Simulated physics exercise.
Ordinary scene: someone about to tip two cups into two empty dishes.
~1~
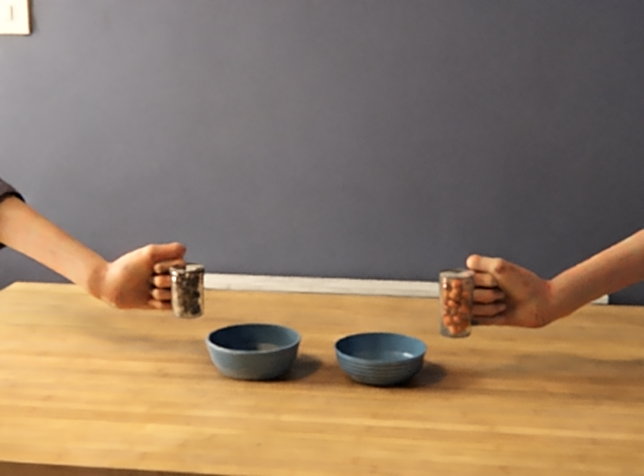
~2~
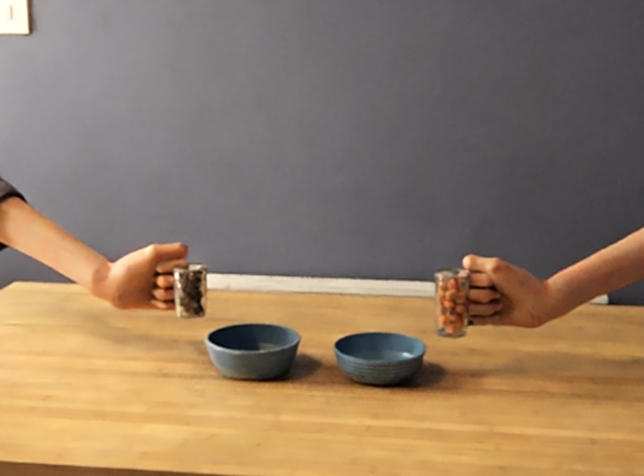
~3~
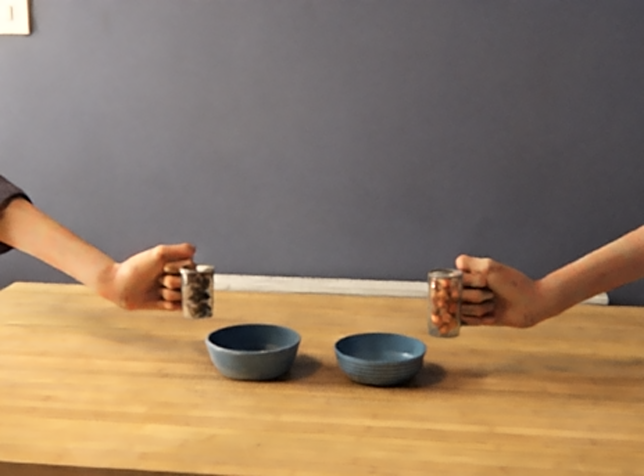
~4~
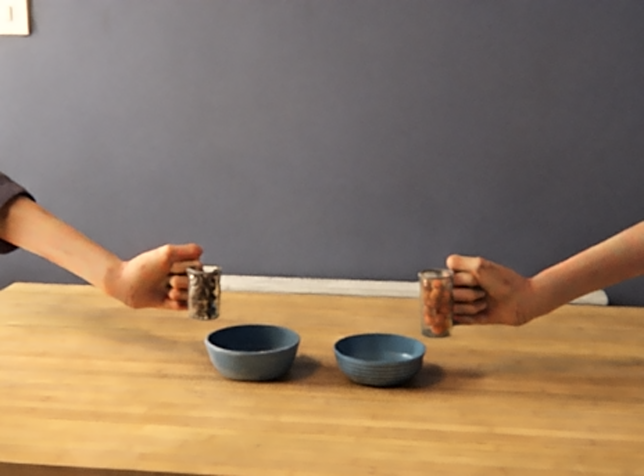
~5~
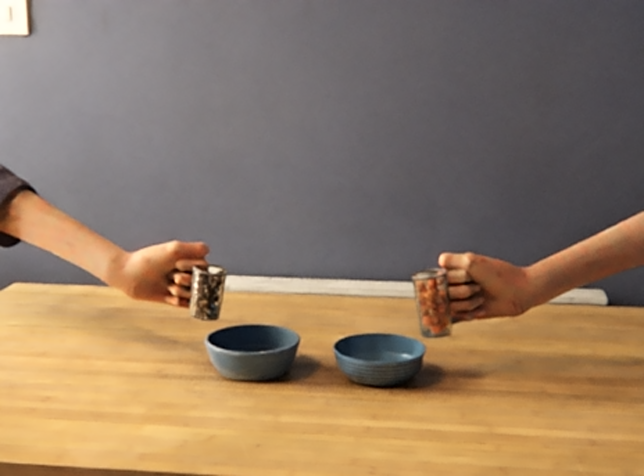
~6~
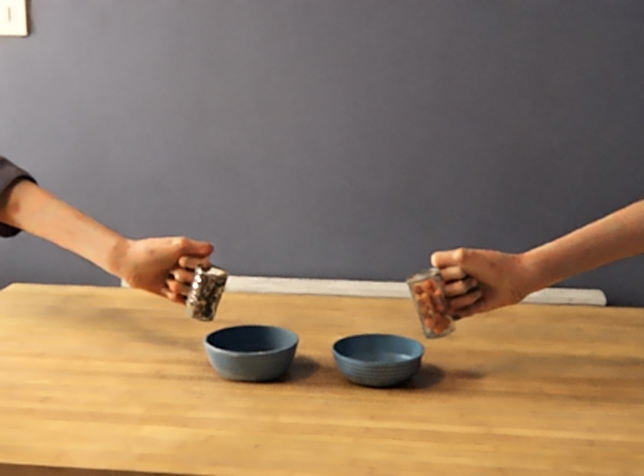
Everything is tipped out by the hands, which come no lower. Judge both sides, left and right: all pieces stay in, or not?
Left dish - all stay in; right - all stay in.
Then, 0.29 s after the last picture, left, all still in the cup; right, all still in the cup.
Then, 0.66 s after the last picture, left, all still in the cup; right, all still in the cup.
Then, 1.05 s after the last picture, left, about half still in the cup, about a third in the dish, a small part in the air; right, nearly all still in the cup, a small part in the dish, a small part in the air.
At rest, left, all in the dish, none outside the dish; right, all in the dish, none outside the dish.
